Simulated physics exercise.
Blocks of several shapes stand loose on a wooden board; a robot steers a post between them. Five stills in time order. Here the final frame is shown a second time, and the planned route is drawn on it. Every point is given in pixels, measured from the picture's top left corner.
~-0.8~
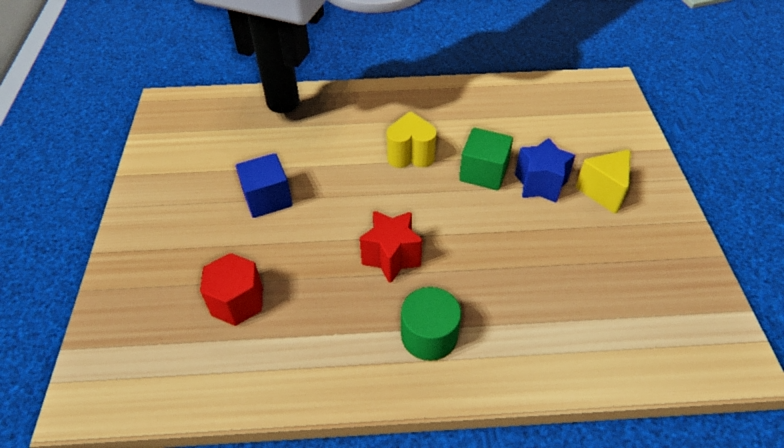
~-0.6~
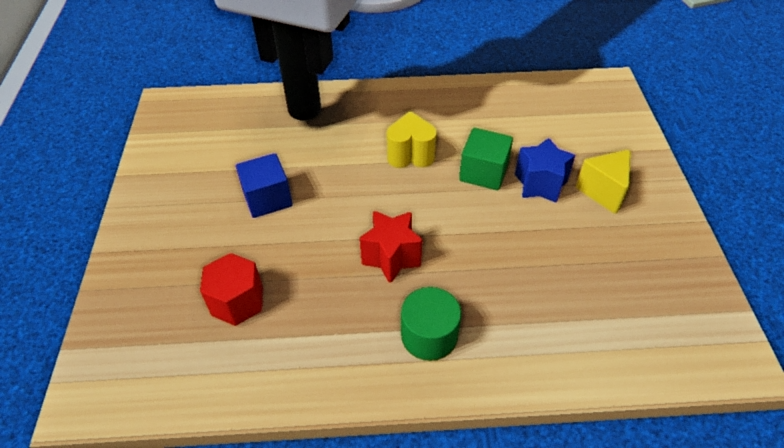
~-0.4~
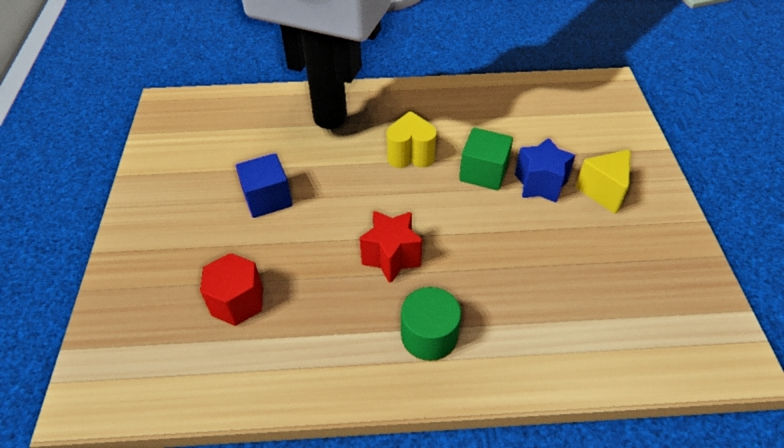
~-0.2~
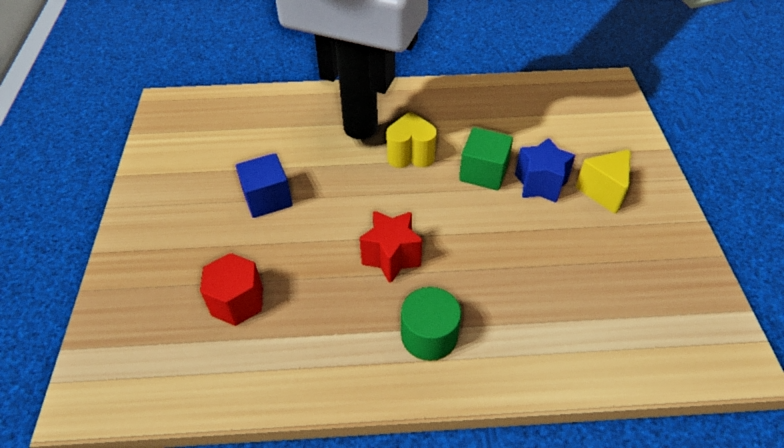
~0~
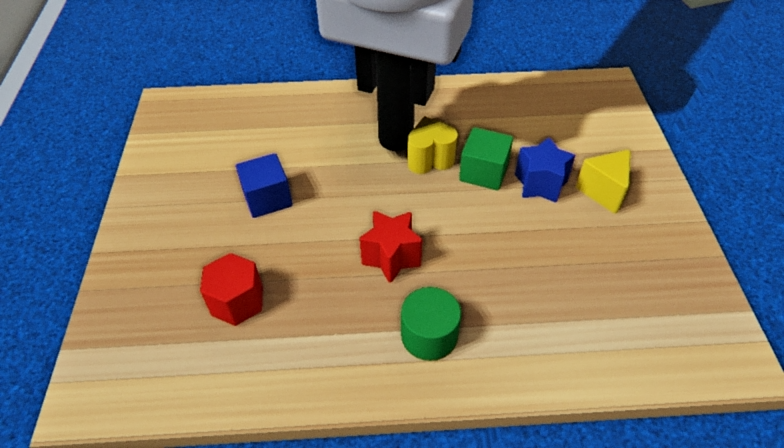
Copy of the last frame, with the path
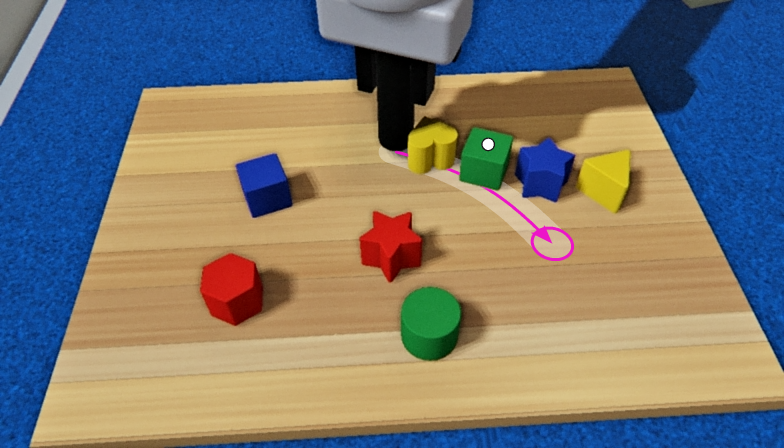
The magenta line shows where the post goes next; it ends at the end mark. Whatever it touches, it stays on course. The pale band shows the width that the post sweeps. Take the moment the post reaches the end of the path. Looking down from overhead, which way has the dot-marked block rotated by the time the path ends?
Direction: Clockwise.
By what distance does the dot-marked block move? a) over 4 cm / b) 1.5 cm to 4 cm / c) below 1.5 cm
My answer is option a.
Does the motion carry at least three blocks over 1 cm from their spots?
Yes, I think so.
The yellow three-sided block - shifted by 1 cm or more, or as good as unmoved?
It is shoved along.
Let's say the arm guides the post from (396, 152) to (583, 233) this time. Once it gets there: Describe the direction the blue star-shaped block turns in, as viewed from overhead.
It goes clockwise.
The drawn path runs from (396, 152) through (453, 171) and (505, 201) to (552, 244); the dot is on the green square.
What follows on the original path. One third of the way, post (454, 160); yellow heart (494, 140), turned 55° anticlockwise; green square (539, 140), turned 15° clockwise; blue star-shaped block (577, 162), turned 45° clockwise; yellow three-sided block (631, 171), turned 30° anticlockwise.
Two thirds of the way, post (508, 191); yellow heart (505, 137), turned 75° anticlockwise; green square (548, 137), turned 25° clockwise; blue star-shaped block (580, 163), turned 55° clockwise; yellow three-sided block (631, 172), turned 35° anticlockwise.
At the end, post (556, 233); yellow heart (505, 137), turned 75° anticlockwise; green square (548, 137), turned 25° clockwise; blue star-shaped block (580, 163), turned 55° clockwise; yellow three-sided block (631, 172), turned 35° anticlockwise.
